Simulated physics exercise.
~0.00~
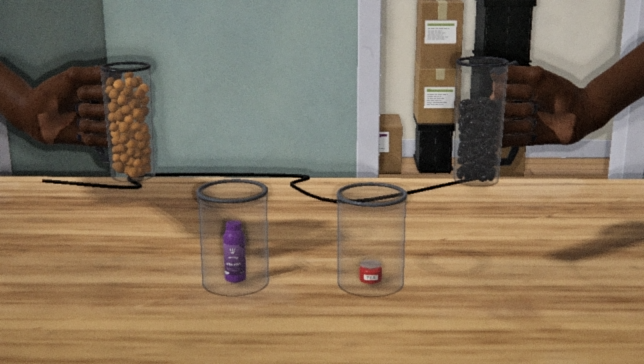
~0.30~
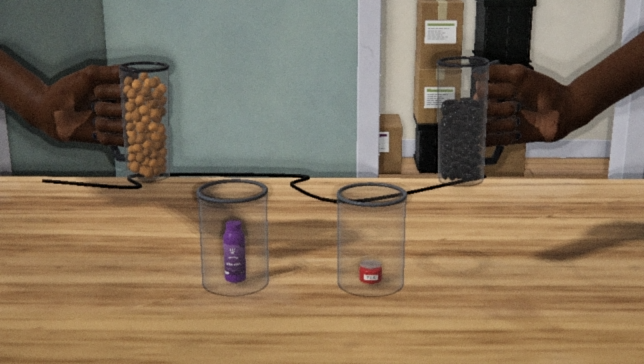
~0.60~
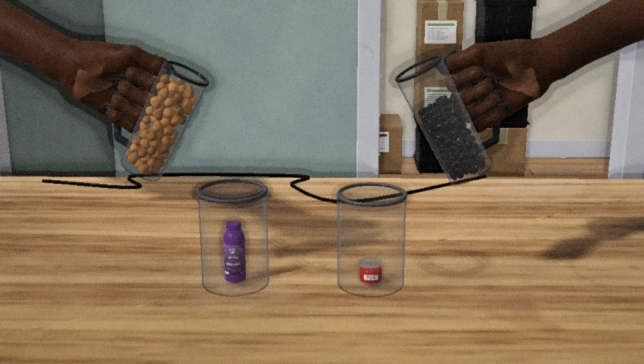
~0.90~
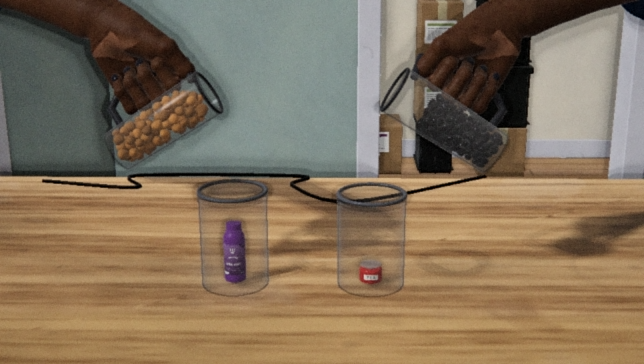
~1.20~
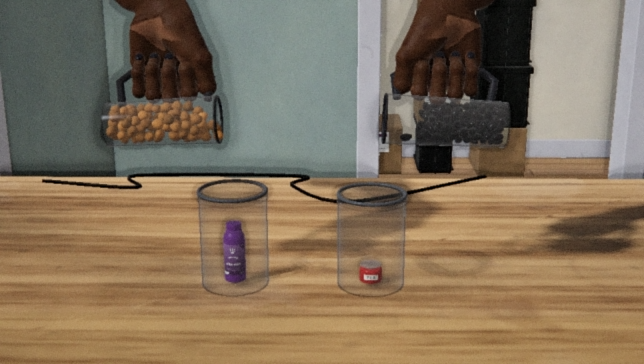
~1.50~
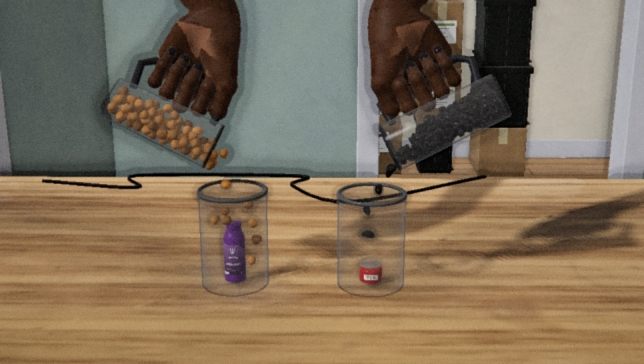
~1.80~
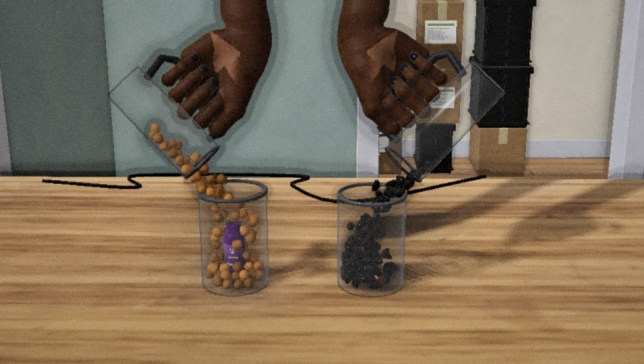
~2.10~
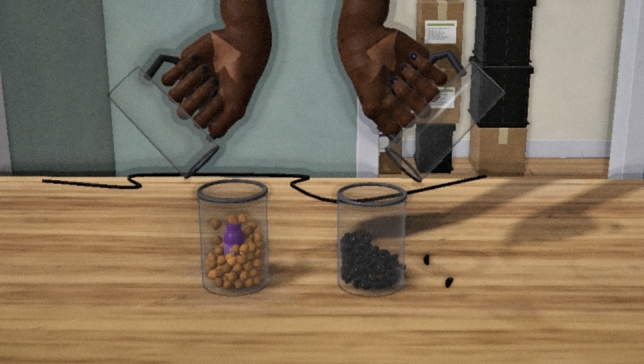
On a wooden counter, two hands tip cups of orange and black pieces into jars, leaving a purple bottle showing, a red tin buried.
